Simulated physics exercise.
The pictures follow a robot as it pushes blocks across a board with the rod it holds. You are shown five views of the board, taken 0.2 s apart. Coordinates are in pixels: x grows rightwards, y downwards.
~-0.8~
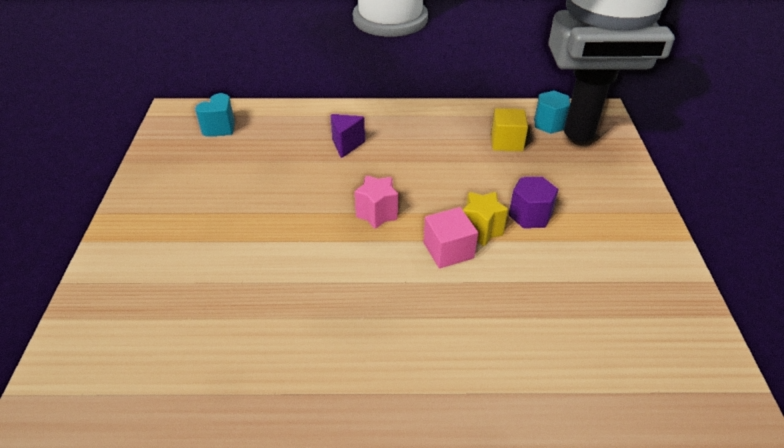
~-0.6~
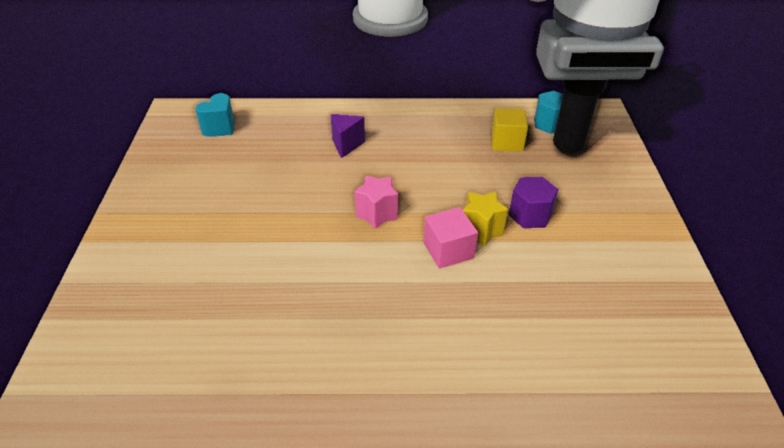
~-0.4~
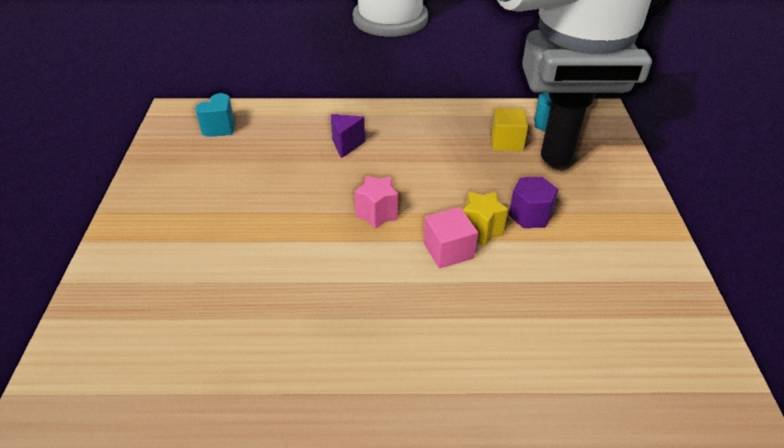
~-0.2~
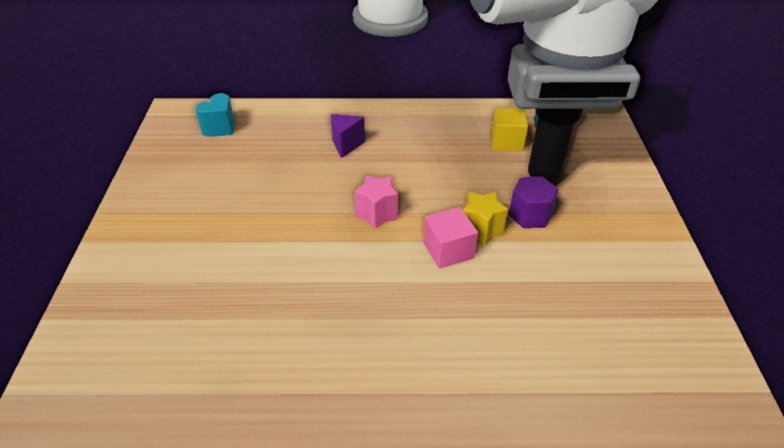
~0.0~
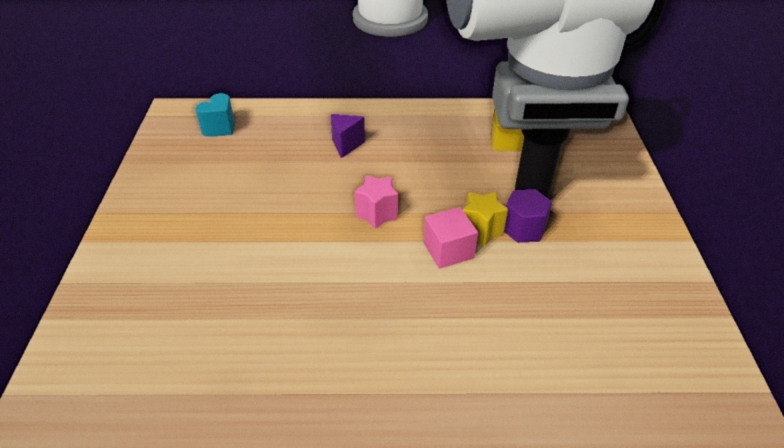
A robot arm's black rod moves down and left, pushing the purple six-sided block slightly.
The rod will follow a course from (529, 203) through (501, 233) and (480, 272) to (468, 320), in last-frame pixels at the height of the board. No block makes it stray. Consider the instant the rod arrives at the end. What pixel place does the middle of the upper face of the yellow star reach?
Most likely (442, 250).
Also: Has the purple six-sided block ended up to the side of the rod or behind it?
I'd say yes.
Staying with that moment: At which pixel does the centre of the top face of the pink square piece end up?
The top centre is at (402, 232).
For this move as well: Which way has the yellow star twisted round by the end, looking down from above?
That block twists clockwise.
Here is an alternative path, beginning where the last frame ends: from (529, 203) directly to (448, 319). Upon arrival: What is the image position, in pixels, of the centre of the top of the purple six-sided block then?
Just about (525, 263).
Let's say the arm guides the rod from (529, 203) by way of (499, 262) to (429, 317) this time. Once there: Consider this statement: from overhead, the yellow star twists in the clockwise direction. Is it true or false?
The claim holds.
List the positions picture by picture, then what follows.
Rod's lower end (579, 134); pink square piece (451, 224); yellow star (485, 204); purple six-sided block (536, 188), in the first frame.
Rod (568, 145); blocks still, in the second frame.
Rod (556, 158); blocks still, in the third frame.
Rod (544, 174); blocks still, in the fourth frame.
Rod (531, 193); pink square piece (451, 224); yellow star (485, 204); purple six-sided block (530, 202), in the fifth frame.
On the path given first. One third of the way, rod (502, 224); pink square piece (432, 230), turned 15° clockwise; yellow star (469, 218), turned 45° clockwise; purple six-sided block (523, 235), turned 55° anticlockwise.
Two thirds of the way, rod (481, 263); pink square piece (404, 232), turned 50° clockwise; yellow star (446, 243), turned 95° clockwise; purple six-sided block (528, 253), turned 120° anticlockwise.
At the end, rod (469, 311); pink square piece (402, 232), turned 50° clockwise; yellow star (442, 250), turned 120° clockwise; purple six-sided block (528, 253), turned 120° anticlockwise.
